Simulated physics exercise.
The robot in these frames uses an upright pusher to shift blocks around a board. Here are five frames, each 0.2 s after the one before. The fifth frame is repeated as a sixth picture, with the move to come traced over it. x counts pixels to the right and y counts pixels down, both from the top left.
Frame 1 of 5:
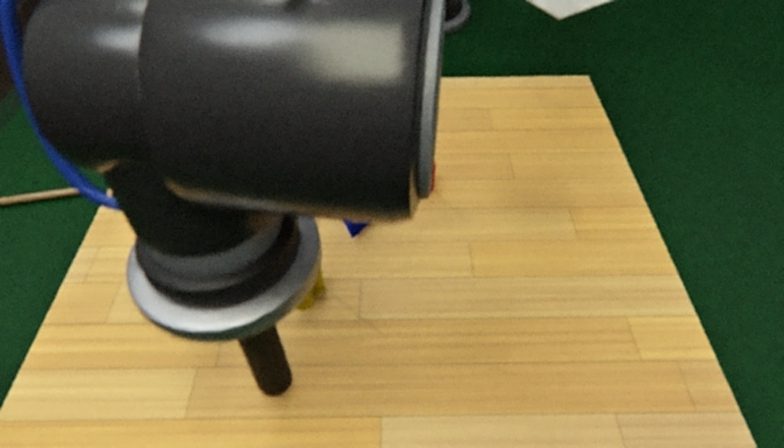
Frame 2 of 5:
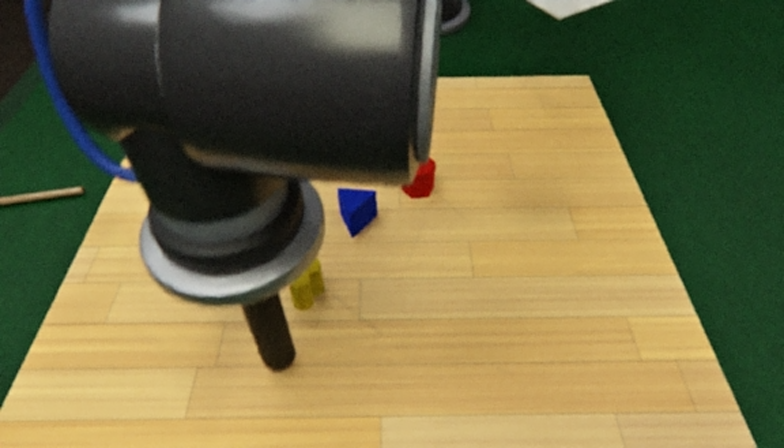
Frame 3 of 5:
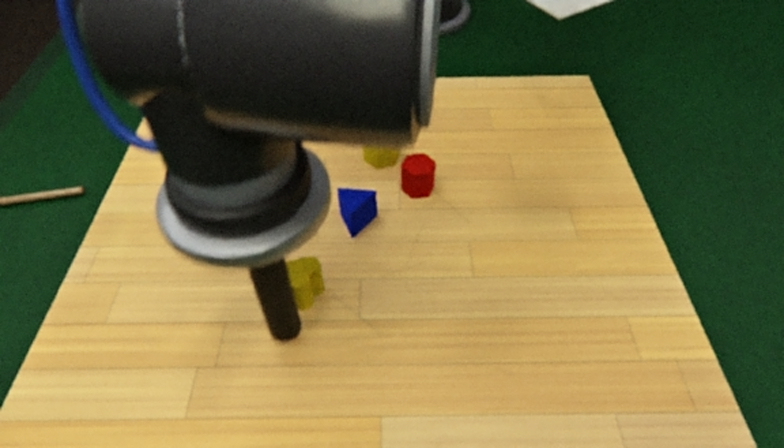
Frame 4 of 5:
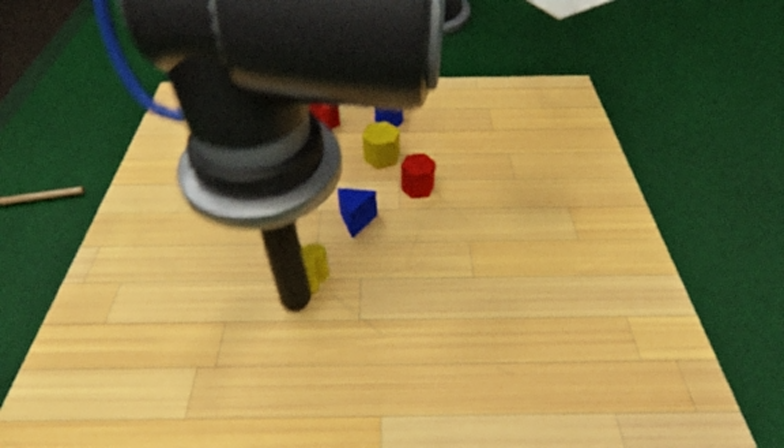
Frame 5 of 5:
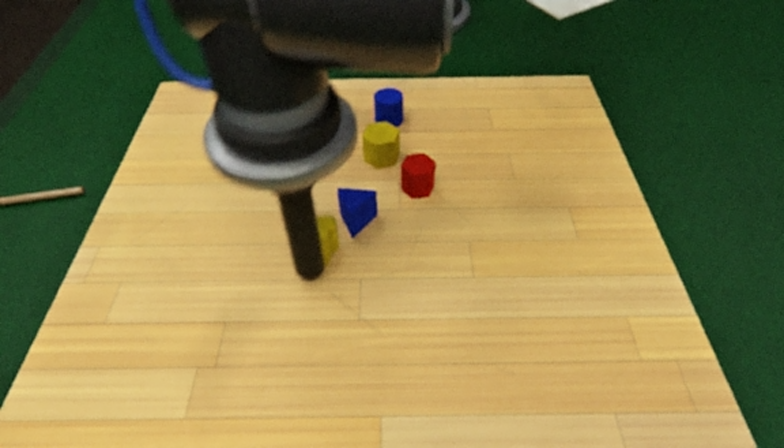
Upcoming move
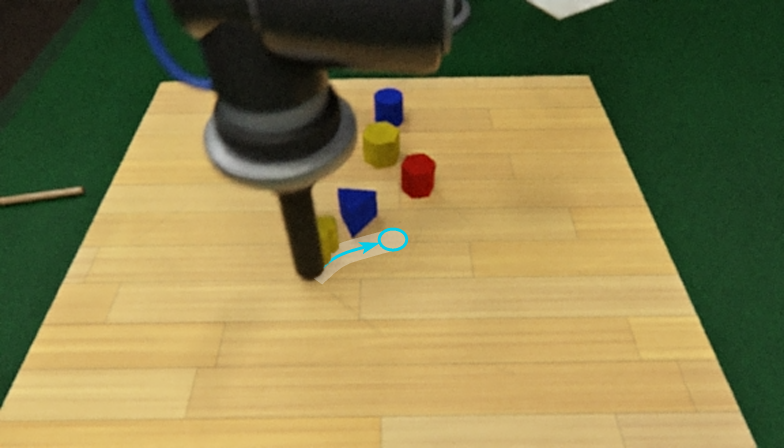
The video shows a dark robot arm moving its upright pusher up and slightly right across a wooden board, uncovering several colored blocks, then pushing a yellow block a short distance closer to a blue triangle.
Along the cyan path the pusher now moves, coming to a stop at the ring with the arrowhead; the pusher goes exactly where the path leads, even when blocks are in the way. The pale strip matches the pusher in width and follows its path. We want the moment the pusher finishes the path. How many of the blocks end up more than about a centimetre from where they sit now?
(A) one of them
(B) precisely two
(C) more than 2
A: One of them.
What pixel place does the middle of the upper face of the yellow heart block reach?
It will end up at (332, 207).
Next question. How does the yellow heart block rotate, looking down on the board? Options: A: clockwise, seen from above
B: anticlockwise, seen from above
Answer: B.
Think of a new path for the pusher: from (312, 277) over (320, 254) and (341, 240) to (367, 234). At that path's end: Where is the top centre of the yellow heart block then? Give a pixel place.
I'd say the yellow heart block ends with its top centre at (332, 194).
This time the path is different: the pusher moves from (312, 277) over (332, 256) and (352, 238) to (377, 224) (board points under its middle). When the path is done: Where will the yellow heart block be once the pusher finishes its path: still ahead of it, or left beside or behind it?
Shed along the way.
The line goes from (312, 277) by way of (335, 258) and (364, 247) to (393, 239).
On the path given first. Halfway along, pusher (348, 243); yellow heart block (332, 207), turned 60° anticlockwise.
At the end, pusher (393, 230); yellow heart block (332, 207), turned 60° anticlockwise; blue triangle unmoved.
